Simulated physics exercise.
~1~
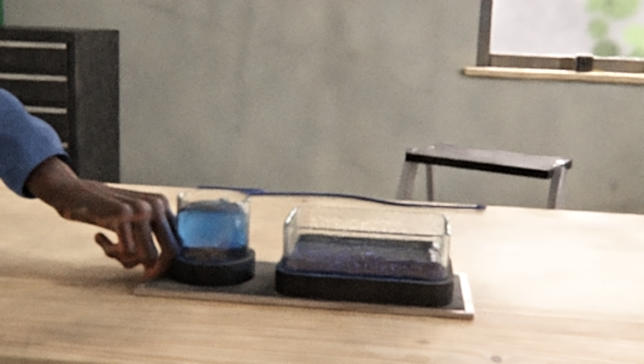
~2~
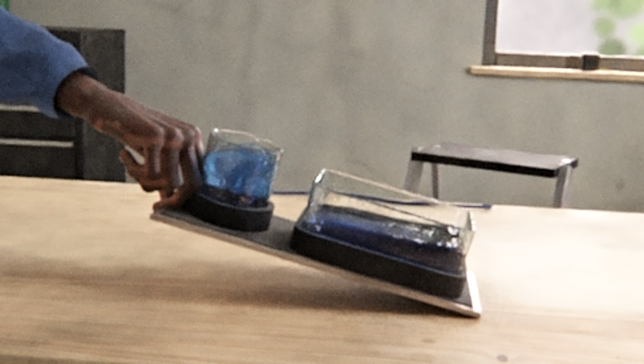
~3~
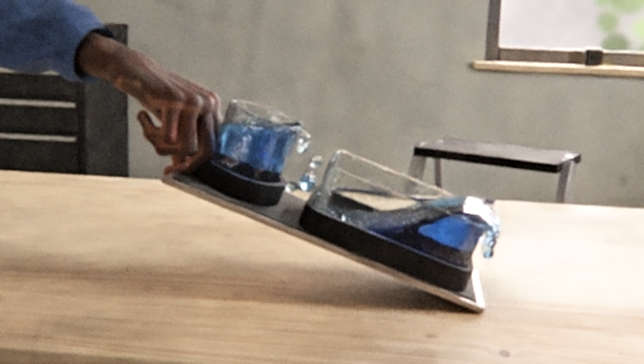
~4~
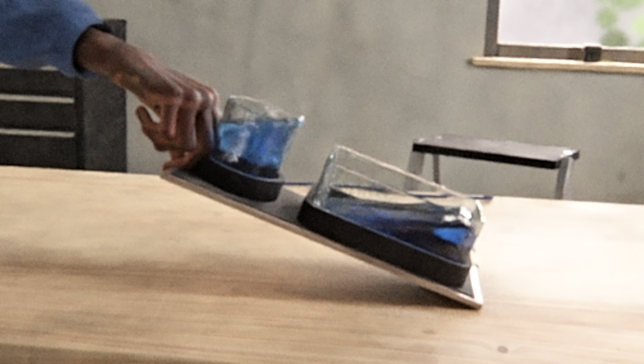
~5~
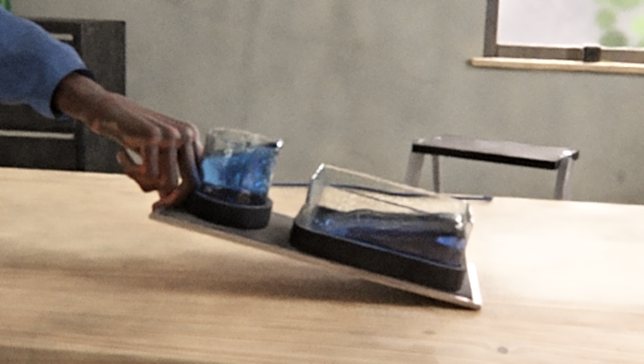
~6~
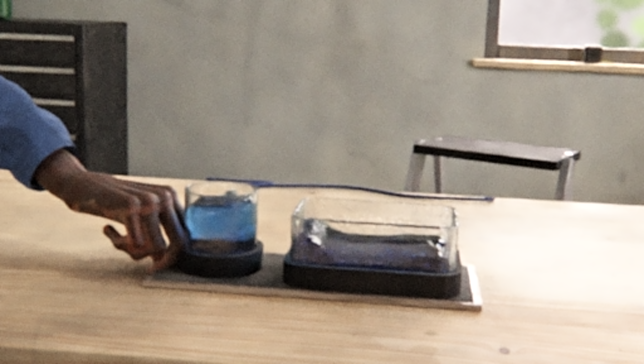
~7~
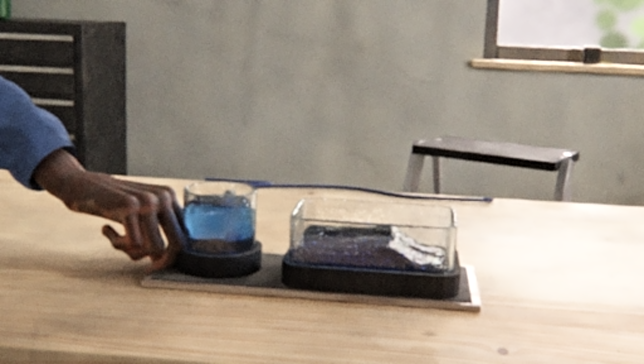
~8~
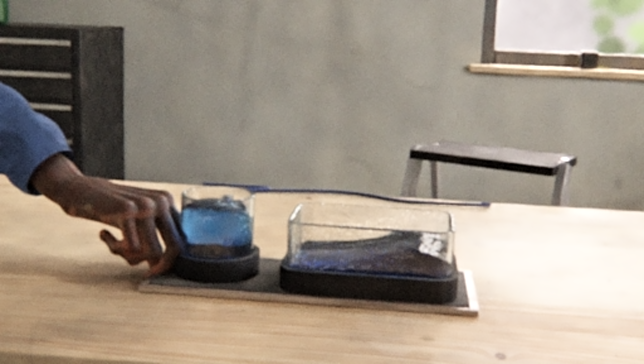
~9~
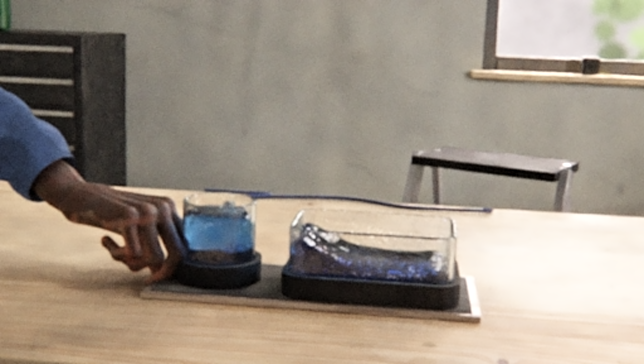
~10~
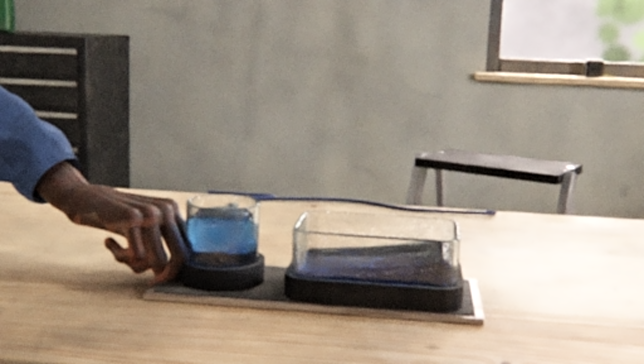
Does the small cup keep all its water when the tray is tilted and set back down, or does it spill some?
It spills some. Water slops over its right lip while the tray is steeply tilted, though the cup still holds plenty of blue water at the end.
A tray holding a small clear cup of blue water and a longer, open tub of water lies flat on a wooden table, with a hand at its left end. The hand lifts that end, so the tray slopes down to the right, both containers staying in their dark holders. At the steepest tilt, some water slops over the cup's right lip, while the tub's water surges up against its right end. The hand then lowers the tray back to the table. Water rocks back and forth in the tub, and at the end both containers stand upright, the tub's surface still slightly slanted.
